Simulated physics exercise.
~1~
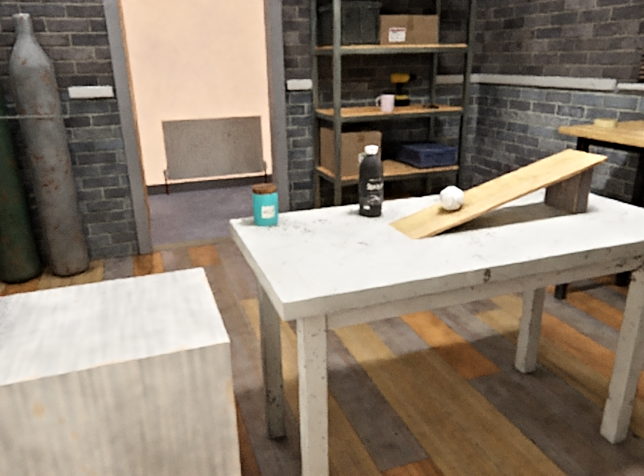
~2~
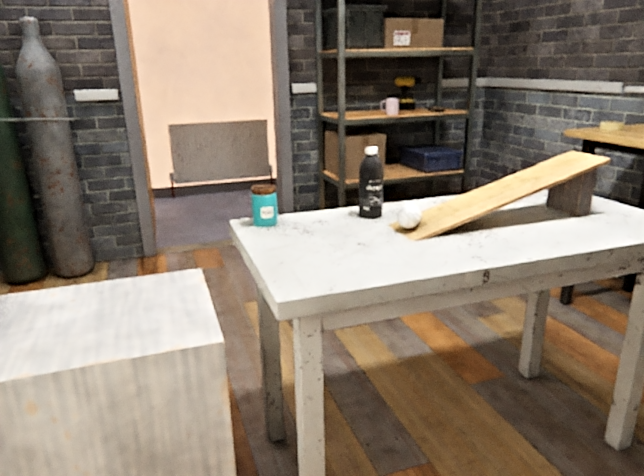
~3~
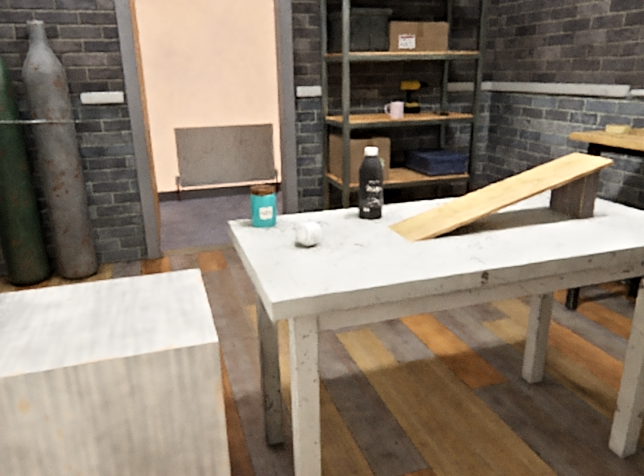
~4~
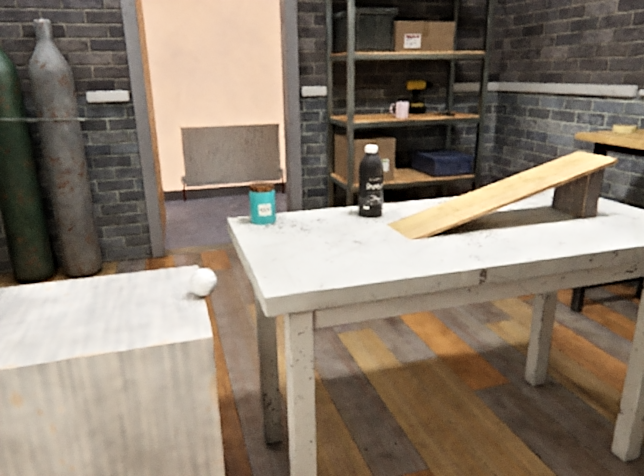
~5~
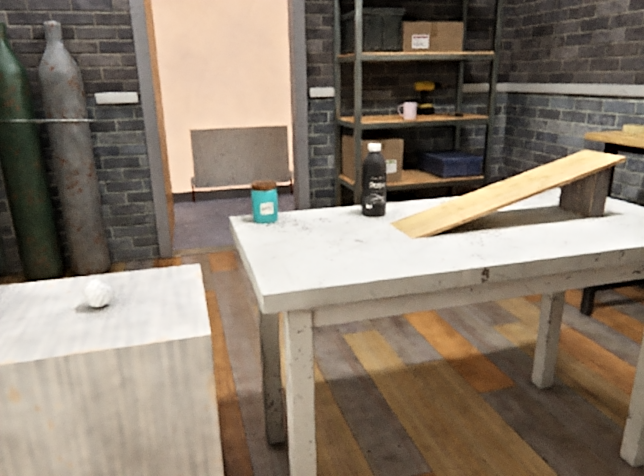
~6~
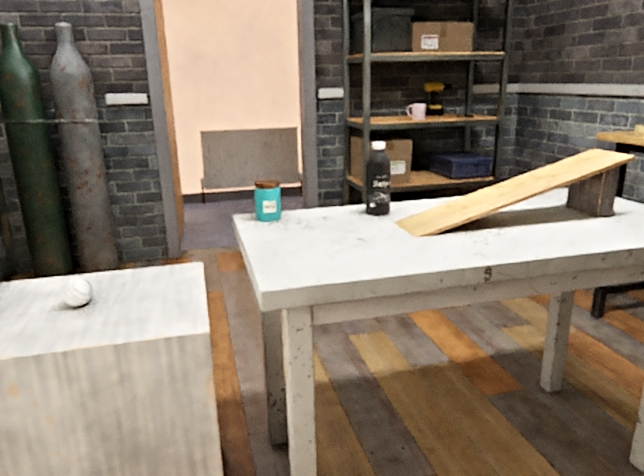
A white onion rests low on a wooden ramp atop a worn white table, seen from slightly above in a brick-walled workshop with a plank floor. A turquoise jar stands near the table's left end, a black bottle beside the ramp, and a lower, pale block waits across a gap at left. The onion rolls off the ramp and leftward over the tabletop, passing in front of the bottle and jar. It crosses the gap to the block's near edge, then continues left across its top. The view drifts slightly as the onion ends on the block, the jar and bottle still in place.
